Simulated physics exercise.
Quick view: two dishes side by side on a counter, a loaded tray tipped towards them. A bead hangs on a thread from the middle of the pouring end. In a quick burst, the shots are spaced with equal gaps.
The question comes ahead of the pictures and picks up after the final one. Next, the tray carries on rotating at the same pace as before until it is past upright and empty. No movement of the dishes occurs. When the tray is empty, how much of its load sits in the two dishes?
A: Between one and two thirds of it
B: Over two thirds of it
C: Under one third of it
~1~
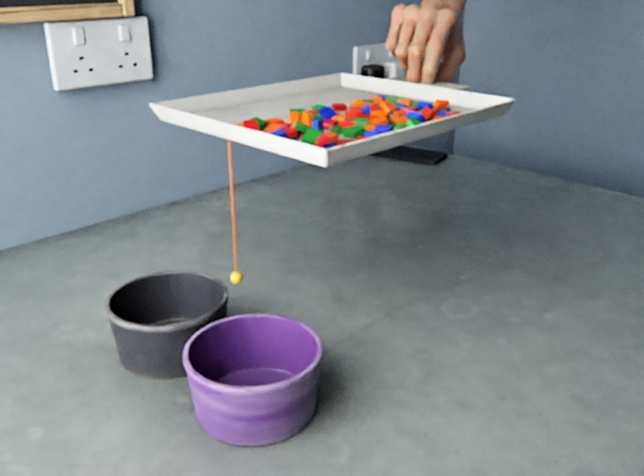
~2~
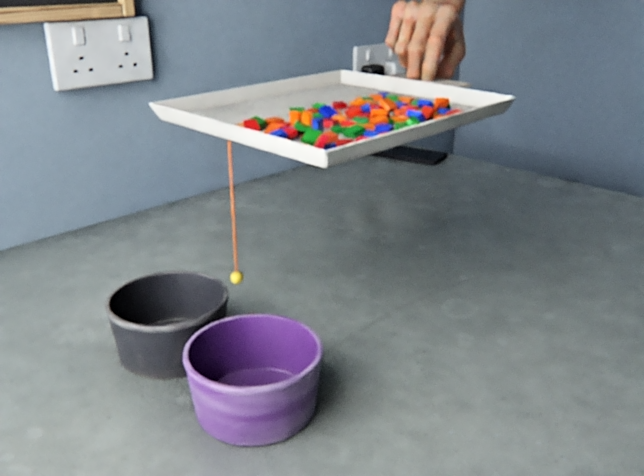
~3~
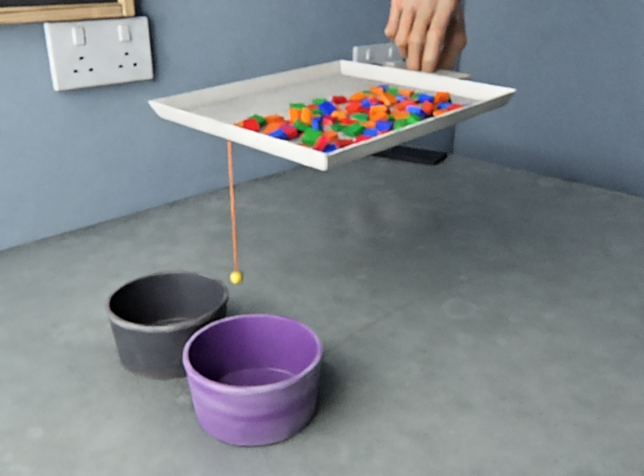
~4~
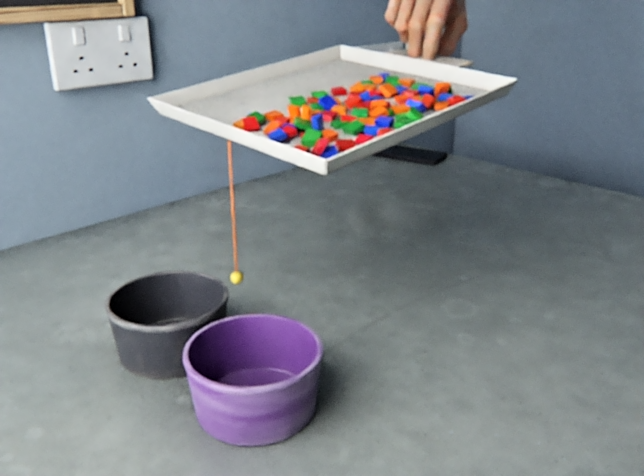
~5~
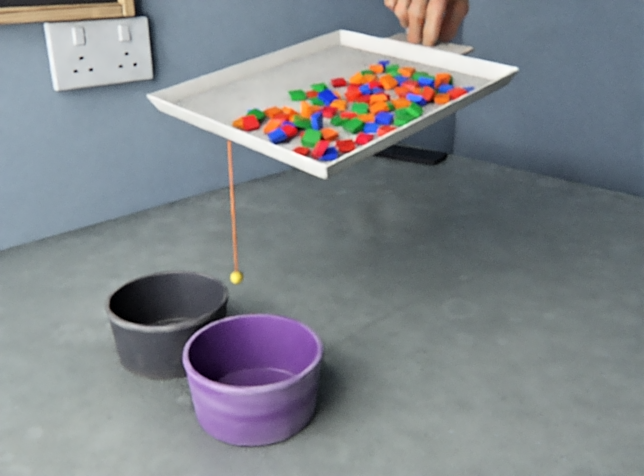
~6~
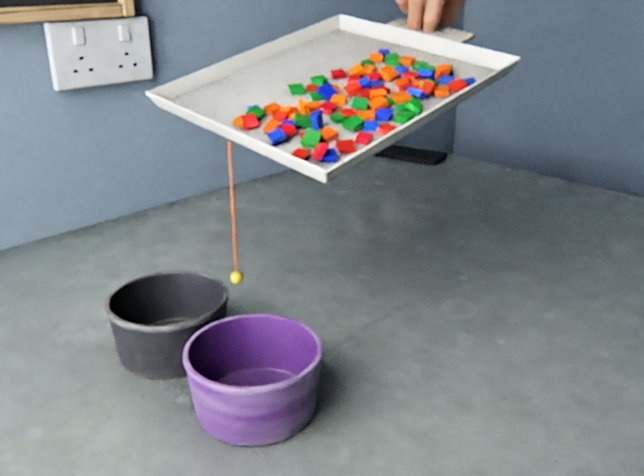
A.
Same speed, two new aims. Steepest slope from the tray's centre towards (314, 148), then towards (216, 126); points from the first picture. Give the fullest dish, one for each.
For the first place you'd get the right-placed dish, for the second the left-placed dish.
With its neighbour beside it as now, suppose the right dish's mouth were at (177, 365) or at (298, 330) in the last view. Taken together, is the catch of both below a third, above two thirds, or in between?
In order: Under a third, then above two thirds.
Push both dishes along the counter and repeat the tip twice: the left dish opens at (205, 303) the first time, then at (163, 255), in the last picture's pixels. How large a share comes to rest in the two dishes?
First placement: Some 90 %; second placement: Some 0 %.
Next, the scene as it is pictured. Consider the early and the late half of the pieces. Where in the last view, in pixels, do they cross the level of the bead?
About (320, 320) to begin with, then about (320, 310).
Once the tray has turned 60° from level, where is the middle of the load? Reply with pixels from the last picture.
In the last view the centre sits at roughly (326, 154).
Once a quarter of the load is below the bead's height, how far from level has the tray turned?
Reading: Some 75°.
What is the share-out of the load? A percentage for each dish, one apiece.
Estimate - left dish 0 percent, right dish 40 percent.
Soon, tray tipped steeply; most on the tray; a small part in the air.
A while on, tray tipped right over; about half in the right dish; about half outside both; a stray few in the air.
Towards the end, tray tipped past a quarter turn; about half in the right dish; about half outside both.
Finally, tray tipped past a quarter turn; about half in the right dish; none in the left dish; about half outside both.
